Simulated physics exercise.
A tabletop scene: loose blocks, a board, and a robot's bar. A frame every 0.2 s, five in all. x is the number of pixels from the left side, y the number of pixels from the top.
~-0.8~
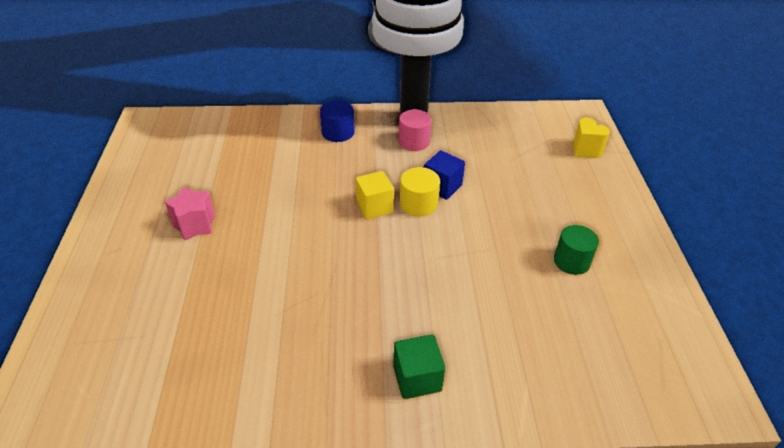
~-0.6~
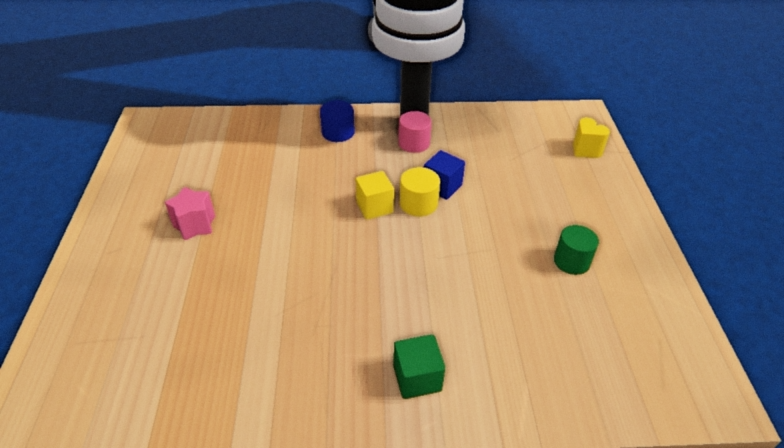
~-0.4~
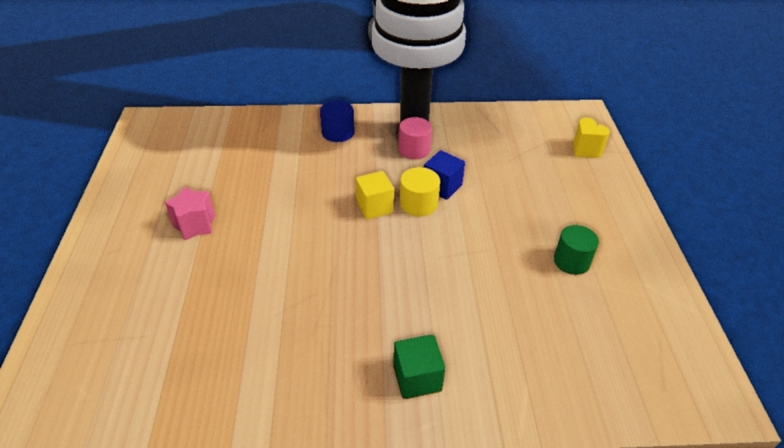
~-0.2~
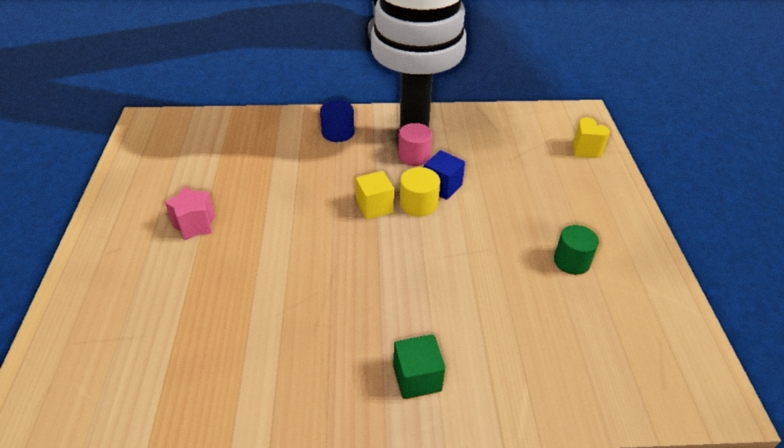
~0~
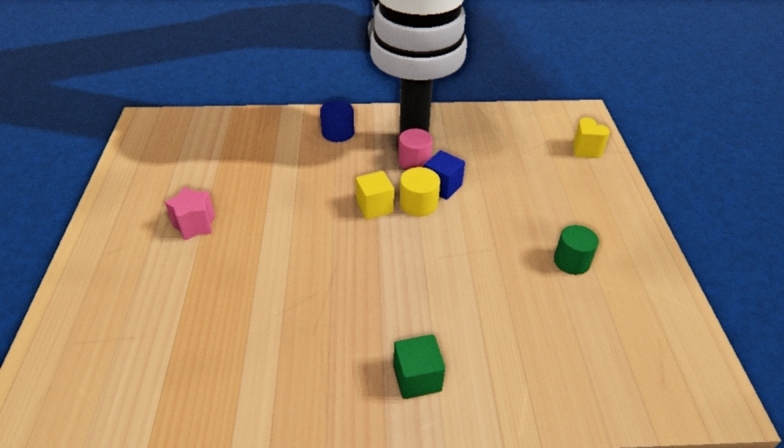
On a wooden tabletop scattered with colorful blocks, a robot's dark bar slowly pushed a pink round block a short way forward, closer to the yellow and blue blocks, while the others stayed still.
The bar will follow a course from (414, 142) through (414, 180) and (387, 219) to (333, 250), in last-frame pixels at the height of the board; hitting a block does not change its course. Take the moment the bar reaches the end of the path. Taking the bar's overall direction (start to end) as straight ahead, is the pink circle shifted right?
No, that is not what happens.
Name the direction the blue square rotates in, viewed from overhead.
Seen from above, counterclockwise.
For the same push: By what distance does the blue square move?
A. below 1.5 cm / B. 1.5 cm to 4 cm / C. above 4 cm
Option A.
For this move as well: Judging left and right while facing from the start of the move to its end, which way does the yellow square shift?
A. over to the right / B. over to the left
Choice A: Over to the right.
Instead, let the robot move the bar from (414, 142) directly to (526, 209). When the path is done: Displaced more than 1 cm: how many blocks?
I'm going with one.
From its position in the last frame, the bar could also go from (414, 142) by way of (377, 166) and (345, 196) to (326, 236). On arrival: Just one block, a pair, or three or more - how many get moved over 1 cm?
Blocks that move over 1 cm: One.
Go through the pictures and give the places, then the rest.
The first frame shows bar tip at (414, 112); block tops, yellow square at (375, 183); pink circle at (415, 118); yellow circle at (420, 179); blue square at (445, 162).
The second frame shows bar at (414, 118); pink circle at (415, 120).
The third frame shows bar at (414, 124); pink circle at (416, 126).
The fourth frame shows bar at (414, 130); pink circle at (416, 132).
The fifth frame shows bar at (416, 138); yellow square at (375, 183); pink circle at (416, 138); yellow circle at (420, 179); blue square at (445, 162).
What follows on the original path. One third of the way, bar at (414, 173); pink circle at (415, 178); yellow circle at (423, 204); blue square at (451, 168), turned 30° anticlockwise.
Two thirds of the way, bar at (386, 212); yellow square at (354, 190), turned 40° clockwise; pink circle at (401, 218); yellow circle at (435, 237); blue square at (451, 168), turned 30° anticlockwise.
At the end, bar at (332, 242); yellow square at (344, 190), turned 65° clockwise; pink circle at (397, 224); yellow circle at (435, 237); blue square at (451, 168), turned 30° anticlockwise.
